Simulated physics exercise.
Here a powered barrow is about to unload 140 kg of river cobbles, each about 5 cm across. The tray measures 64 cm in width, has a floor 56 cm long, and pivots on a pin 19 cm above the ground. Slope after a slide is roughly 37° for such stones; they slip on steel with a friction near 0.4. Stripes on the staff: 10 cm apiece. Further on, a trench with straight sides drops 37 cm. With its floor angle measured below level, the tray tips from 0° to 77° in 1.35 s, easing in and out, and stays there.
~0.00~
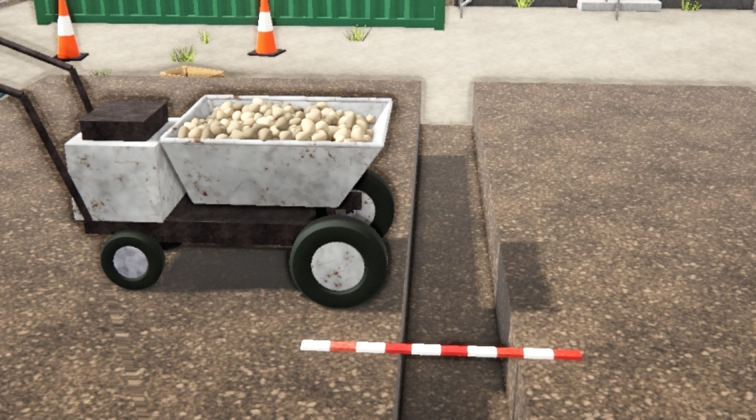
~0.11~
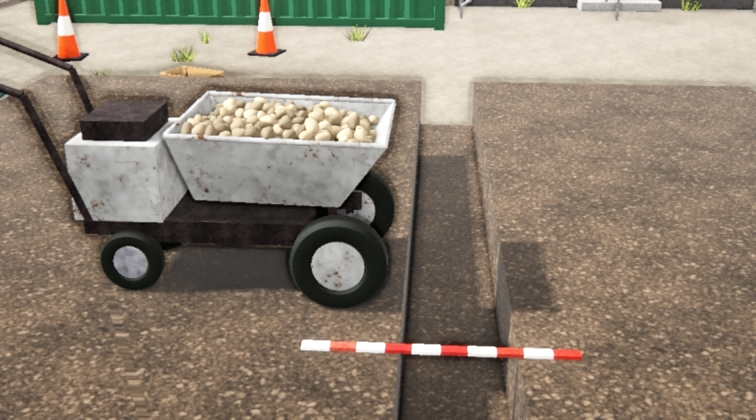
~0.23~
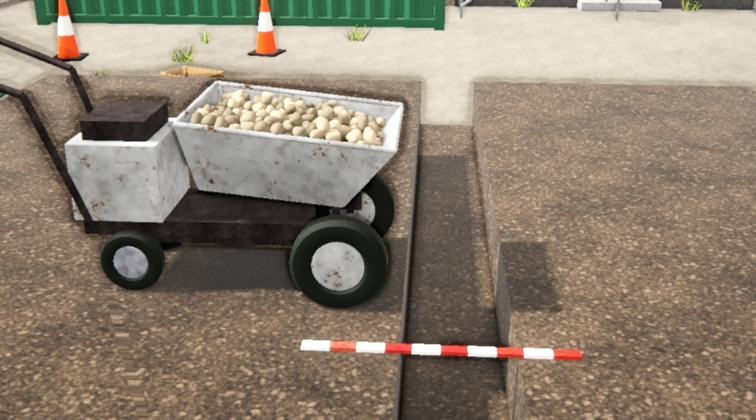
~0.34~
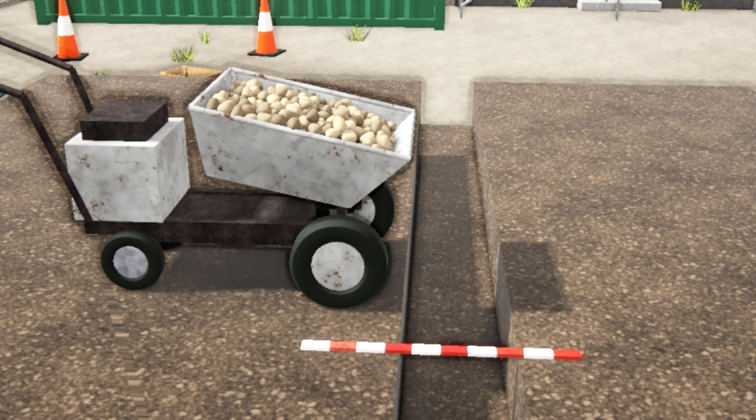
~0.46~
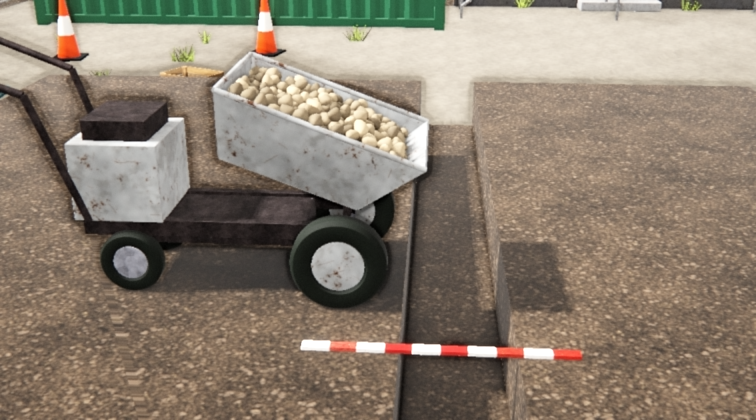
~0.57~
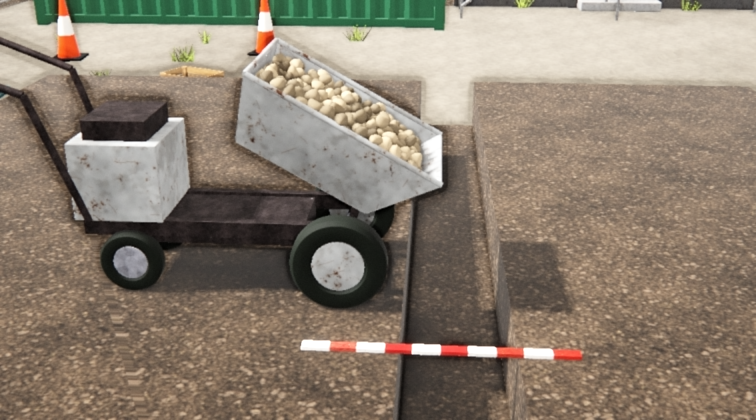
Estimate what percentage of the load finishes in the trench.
Roughly 56 percent.
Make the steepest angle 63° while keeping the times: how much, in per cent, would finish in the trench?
In that case near 45 per cent.
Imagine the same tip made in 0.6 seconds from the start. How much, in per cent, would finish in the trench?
Trench share: Approx. 35%.
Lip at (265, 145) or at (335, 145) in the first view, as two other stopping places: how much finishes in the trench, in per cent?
First some 80, then 95 per cent.
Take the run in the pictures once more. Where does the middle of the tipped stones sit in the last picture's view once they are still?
The resting stones are centred at roughly (496, 327).
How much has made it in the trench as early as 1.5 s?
By then, around 20 percent.
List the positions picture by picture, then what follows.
In the first picture, the tray is at 0°, its lip at (382, 146); the top of the load is at (283, 113).
In the second picture, the tray is at 2°, its lip at (386, 147); the top of the load is at (278, 110); the stones move at 0.2 m/s on average.
The third picture shows lip at (395, 151), floor tilted 6°, highest stones at (263, 104); the stones move at 0.4 m/s on average.
The fourth picture shows lip at (410, 159), floor tilted 12°, highest stones at (248, 91); the stones move at 0.6 m/s on average.
The fifth picture shows lip at (426, 170), floor tilted 20°, highest stones at (263, 79); the stones move at 0.7 m/s on average.
The sixth picture shows lip at (441, 185), floor tilted 30°, highest stones at (282, 67); the stones move at 0.7 m/s on average.
After 1.0 s the floor is at 65°; 97 % in the tray, 3 % in the trench; the foremost stones are at (499, 244).
After 1.5 s the floor is at 77°; 44 % in the tray, 22 % in the trench, 34 % past the trench; the foremost stones are at (637, 274).
After 1.8 s the floor is at 77°; 17 % in the tray, 38 % in the trench, 45 % past the trench; the foremost stones are at (719, 274).
After 3.8 s the floor is at 77°; 0 % in the tray, 56 % in the trench, 44 % past the trench; the foremost stones are past the picture's edge.
